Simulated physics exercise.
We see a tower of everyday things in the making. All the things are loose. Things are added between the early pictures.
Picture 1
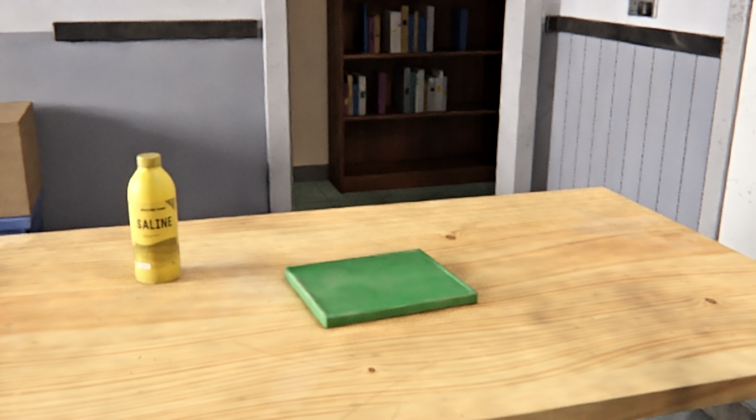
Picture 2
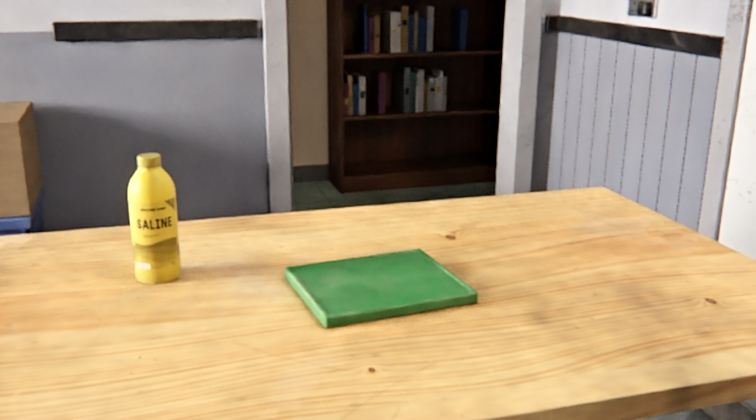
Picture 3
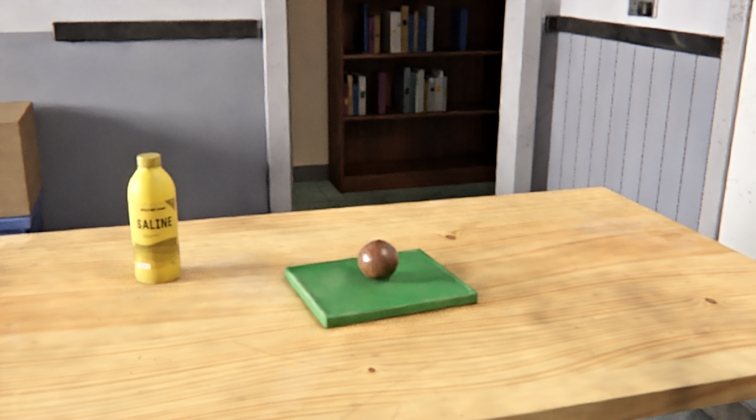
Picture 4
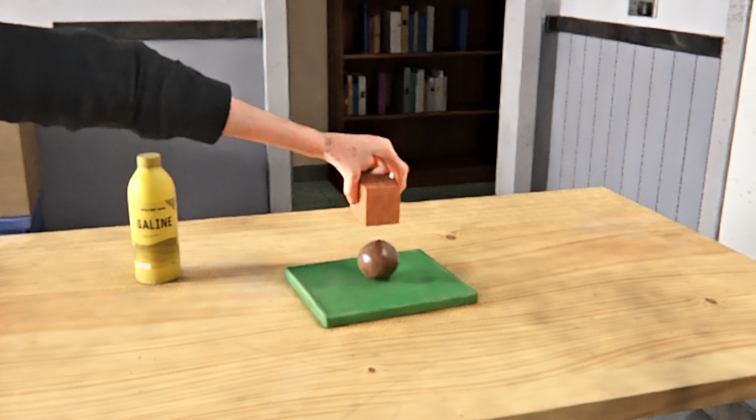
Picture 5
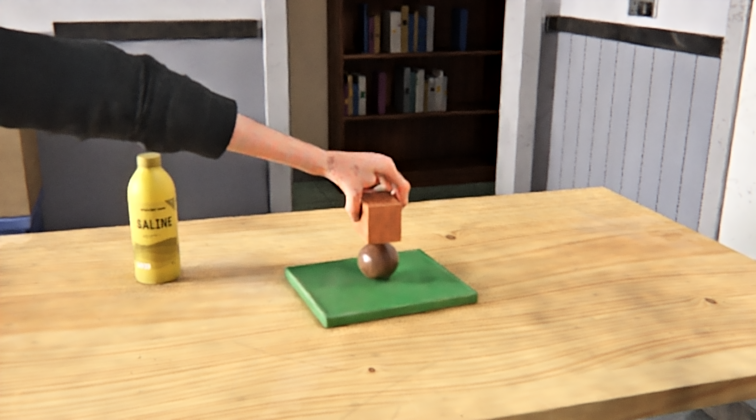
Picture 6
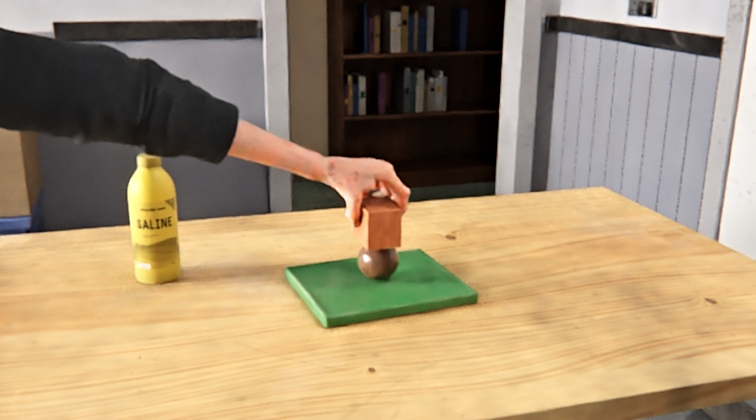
A brown ball appeared on a green tray beside a yellow bottle, then a hand reached in from the left, lowered an orange block onto the ball and kept hold of it.
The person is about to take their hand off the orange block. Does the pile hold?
It loses its balance.
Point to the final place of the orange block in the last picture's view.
Around (252, 286).
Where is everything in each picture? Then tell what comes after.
In the first frame, the last thing is not in view yet; yellow bottle (154, 217).
In the second frame, the last thing is not in view yet.
In the third frame, the last thing is not in view yet; green tray (378, 284).
In the fourth frame, coming down; orange block (375, 199); yellow bottle (154, 217).
In the fifth frame, coming down; orange block (377, 216); brown onion (378, 260).
In the sixth frame, set down, still held; orange block (377, 221); green tray (378, 284).
Then, 0.50 s on from there, orange block now fallen.
Then, 0.80 s on from there, things are still on the move.
In the end, fallen, orange block; the other 3 unmoved. At the end, from the last picture's camera, orange block near (253, 286). The pile comes apart.
